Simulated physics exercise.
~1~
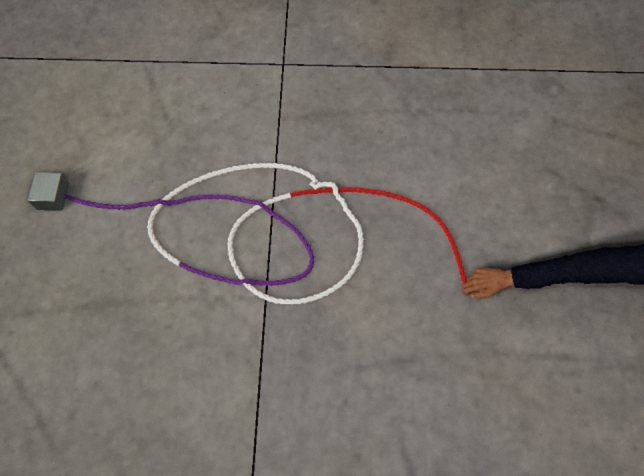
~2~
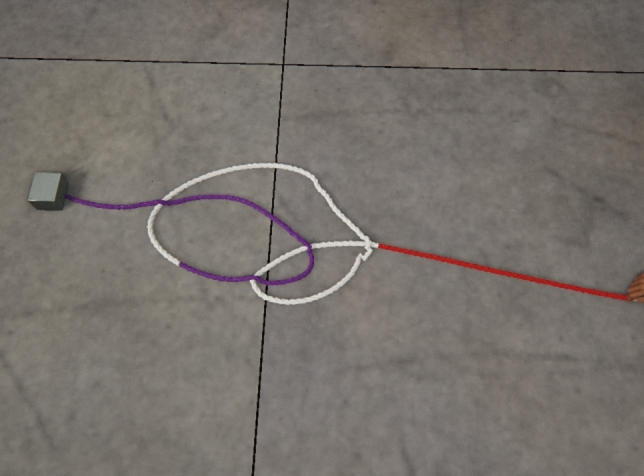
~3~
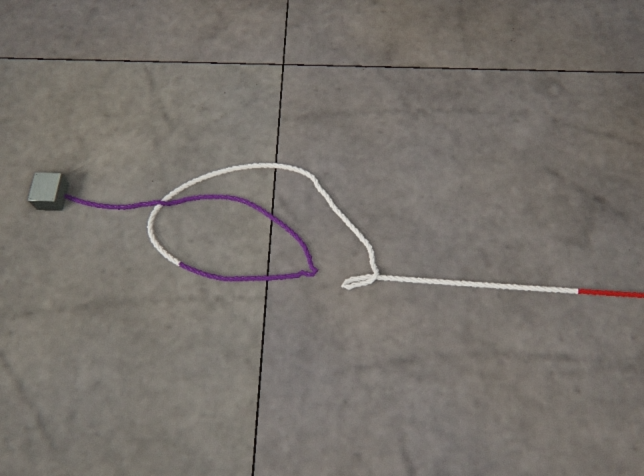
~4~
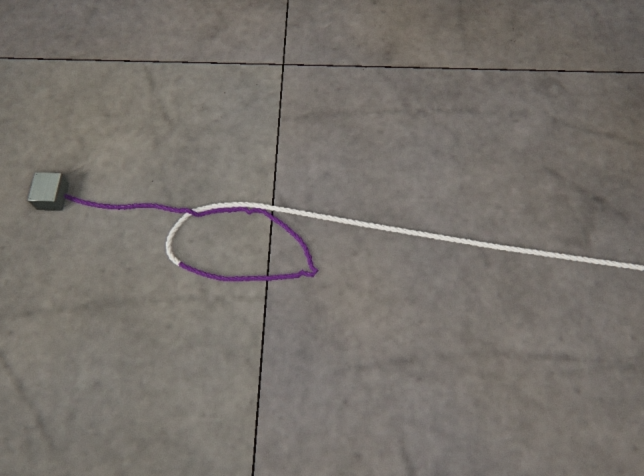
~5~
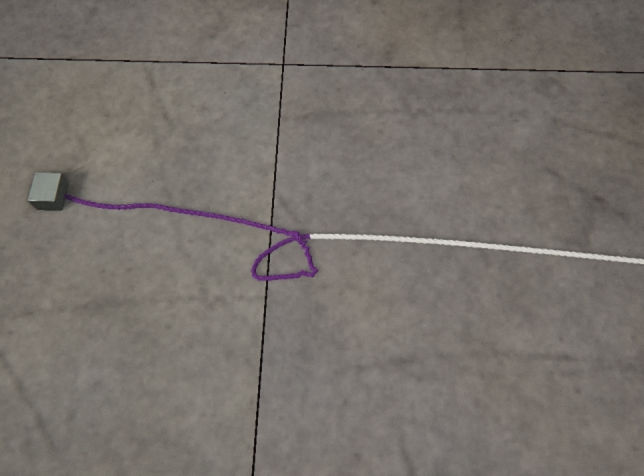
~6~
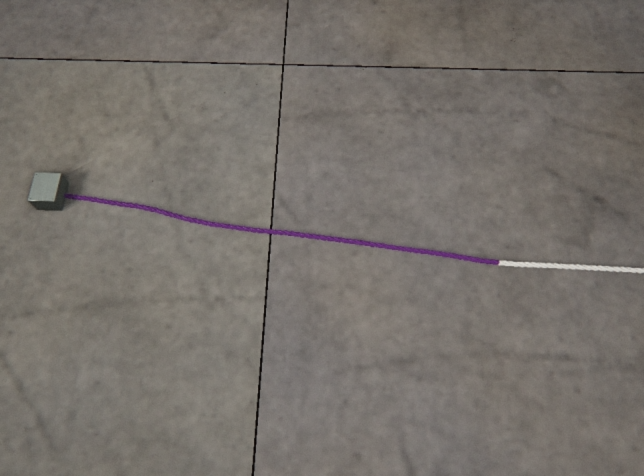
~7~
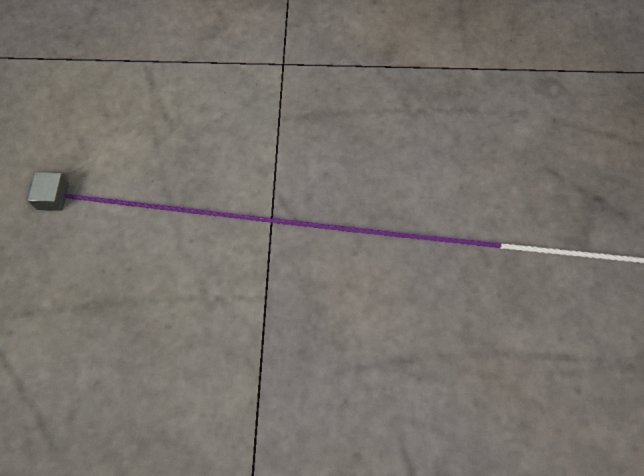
To begin with, a purple, white and red rope lies in overlapping loops on a grey tiled floor, its purple end fixed to a small grey block at the left and its red end held by a hand at the right. The hand pulls the red end to the right and passes out of view, and the white loops begin to shrink. One loop slips away, leaving a wide loop of purple and white. That loop tightens into a small purple one, then opens out completely. Finally the rope stretches straight and taut from the block, with no knot visible.
